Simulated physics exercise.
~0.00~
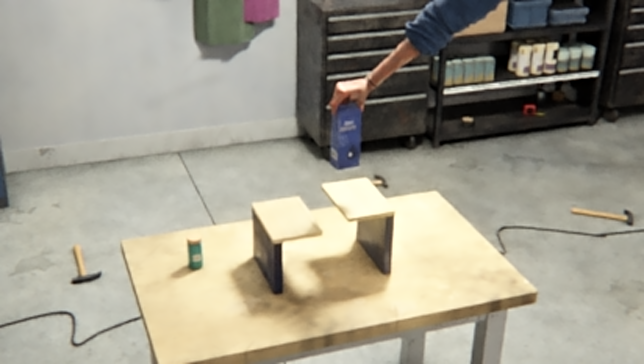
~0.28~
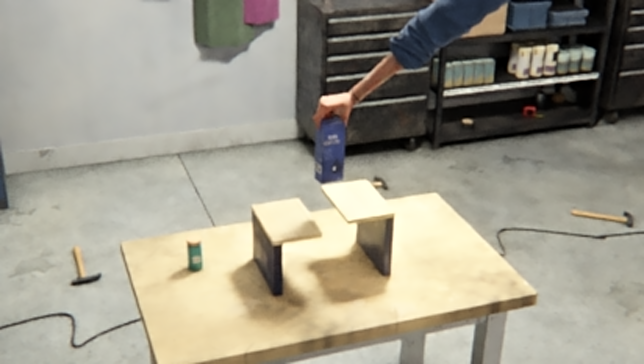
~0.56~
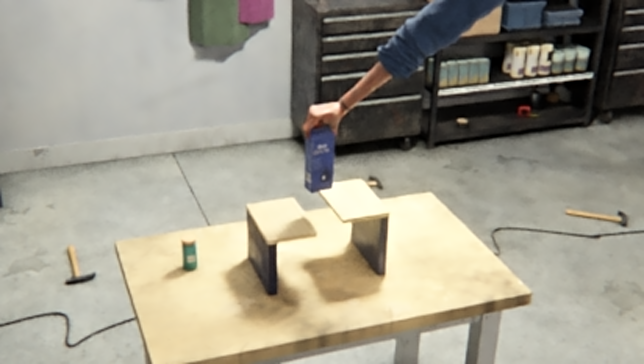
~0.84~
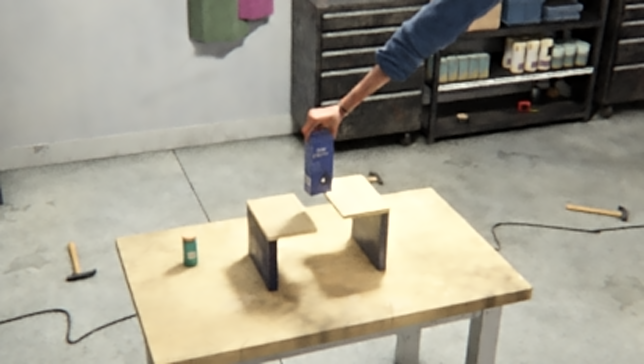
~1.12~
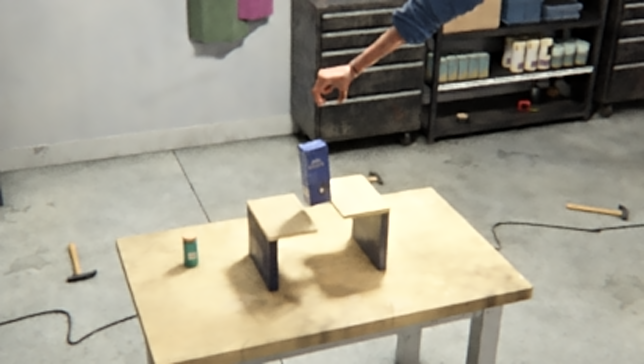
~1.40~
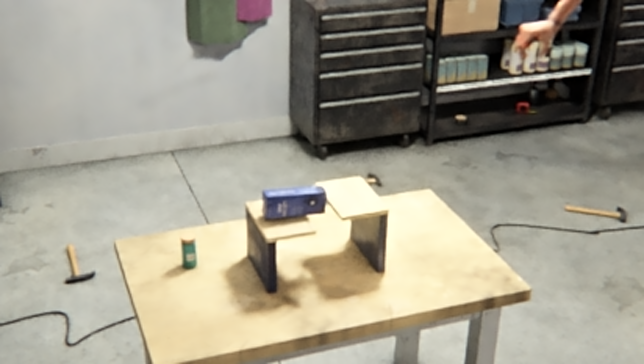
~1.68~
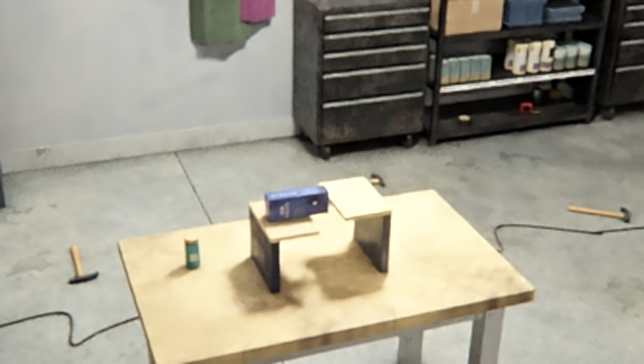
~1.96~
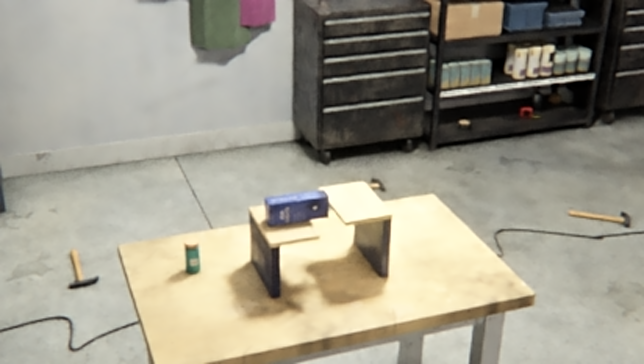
A hand lowered an upright blue carton over the gap between two small wooden supports on a workbench, then let go and drew away. The carton tipped over to the left and came to rest on its side atop the supports, beside the gap.
